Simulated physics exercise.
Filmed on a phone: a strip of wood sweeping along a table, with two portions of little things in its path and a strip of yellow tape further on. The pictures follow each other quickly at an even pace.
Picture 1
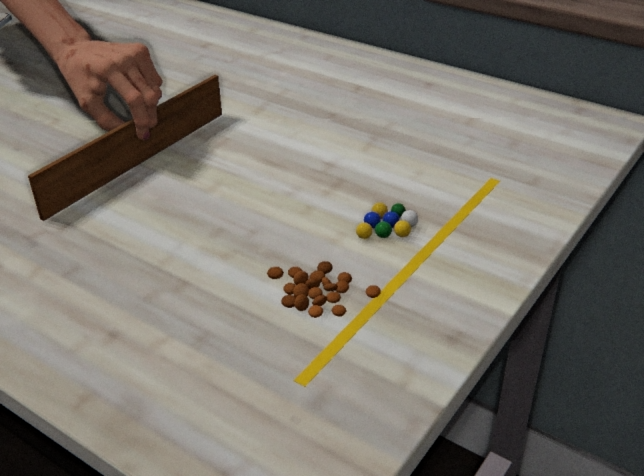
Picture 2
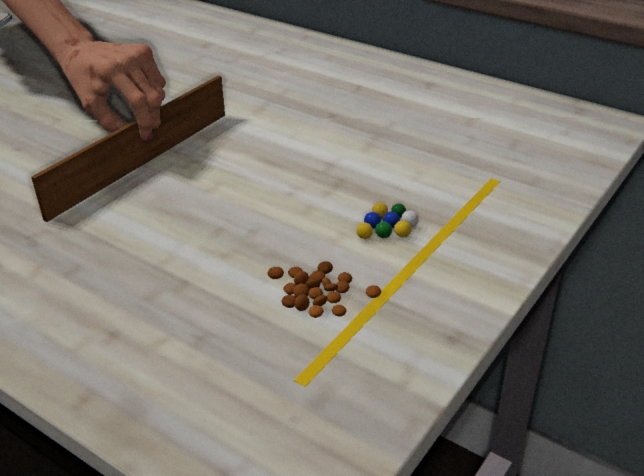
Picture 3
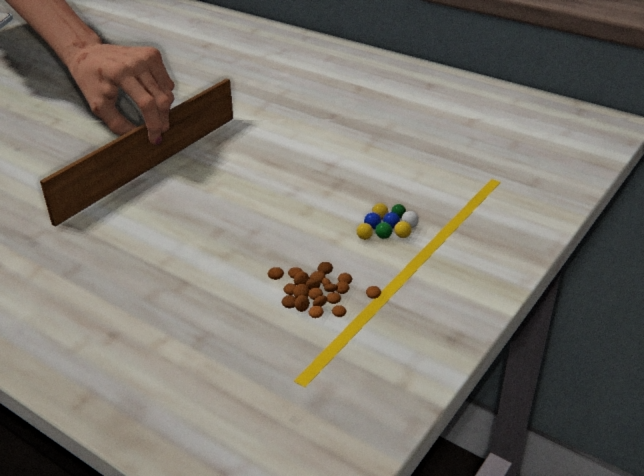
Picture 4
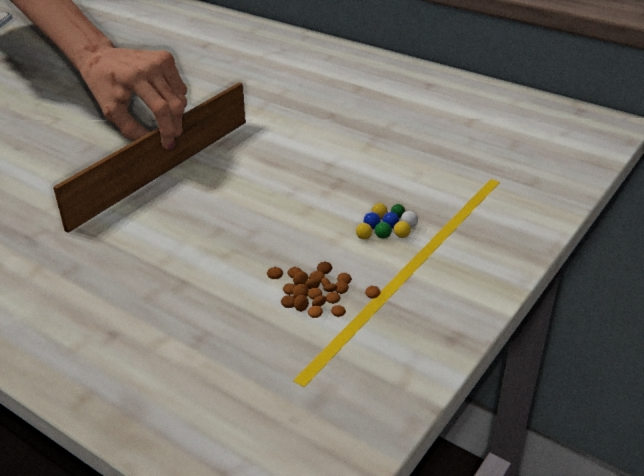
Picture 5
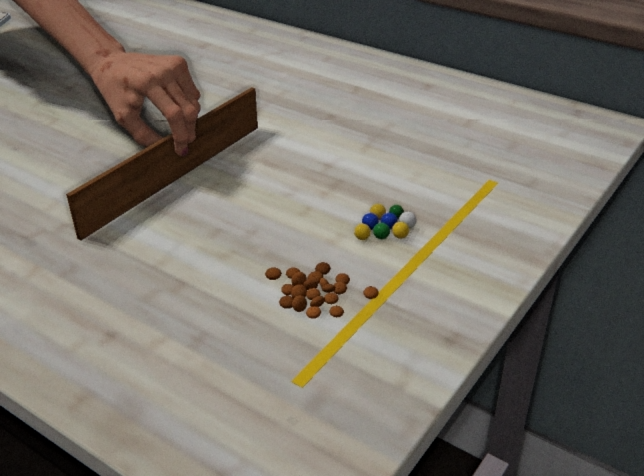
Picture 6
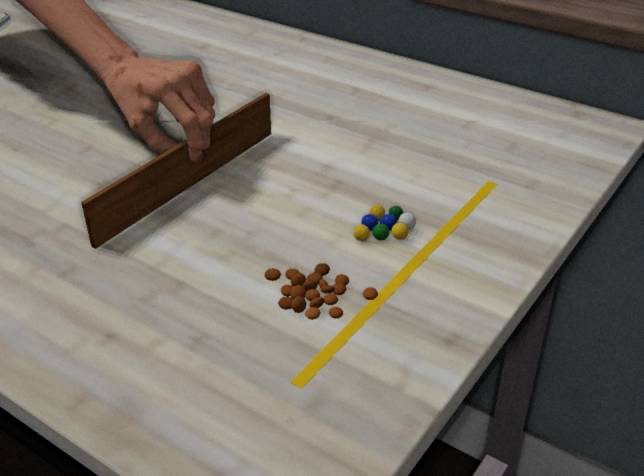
A hand slid an upright strip of wood slowly across the table toward the right, while a pile of small brown pieces and a cluster of colorful marbles stayed still near the yellow tape.
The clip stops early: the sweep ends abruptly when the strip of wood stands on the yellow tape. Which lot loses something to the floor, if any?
The nearer lot keeps clear of the drop and the farther lot sends some to the floor.
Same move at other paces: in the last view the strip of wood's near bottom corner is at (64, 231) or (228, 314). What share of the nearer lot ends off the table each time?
First some 0, then 100 per cent.
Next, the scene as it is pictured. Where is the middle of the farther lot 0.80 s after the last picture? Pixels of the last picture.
Near (452, 262).
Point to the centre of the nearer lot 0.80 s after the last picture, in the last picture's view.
At about (398, 333).
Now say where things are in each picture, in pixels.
In the first frame, strip of wood near (52, 188), at rest; yellow tape near (487, 188), about a palm's width from the edge; edge at (515, 315); nearer lot near (315, 293), a few bits of cat kibble; farther lot near (391, 220), a few glass marbles.
In the second frame, strip of wood near (55, 189); farther lot near (391, 220).
In the third frame, strip of wood near (63, 194); nearer lot near (316, 294).
In the fourth frame, strip of wood near (76, 199); farther lot near (391, 220).
In the fifth frame, strip of wood near (89, 207); nearer lot near (313, 294).
In the sixth frame, strip of wood near (104, 215); yellow tape near (485, 191); edge at (512, 318); nearer lot near (313, 295); farther lot near (389, 222).
Then, 0.39 s on from there, strip of wood still moving, near (296, 184); nearer lot all on the table, its front near (371, 294); farther lot all on the table, its front near (400, 231).
Then, 0.80 s on from there, strip of wood stopped at the yellow tape; nearer lot all on the table, its front near (398, 361); farther lot all on the table, its front near (482, 277).
Then, 1.08 s on from there, strip of wood stopped at the yellow tape; nearer lot all on the table, its front near (404, 366); farther lot the bulk over the edge.
In the end, strip of wood stopped at the yellow tape; nearer lot all on the table, its front near (404, 366); farther lot the whole lot over the edge.
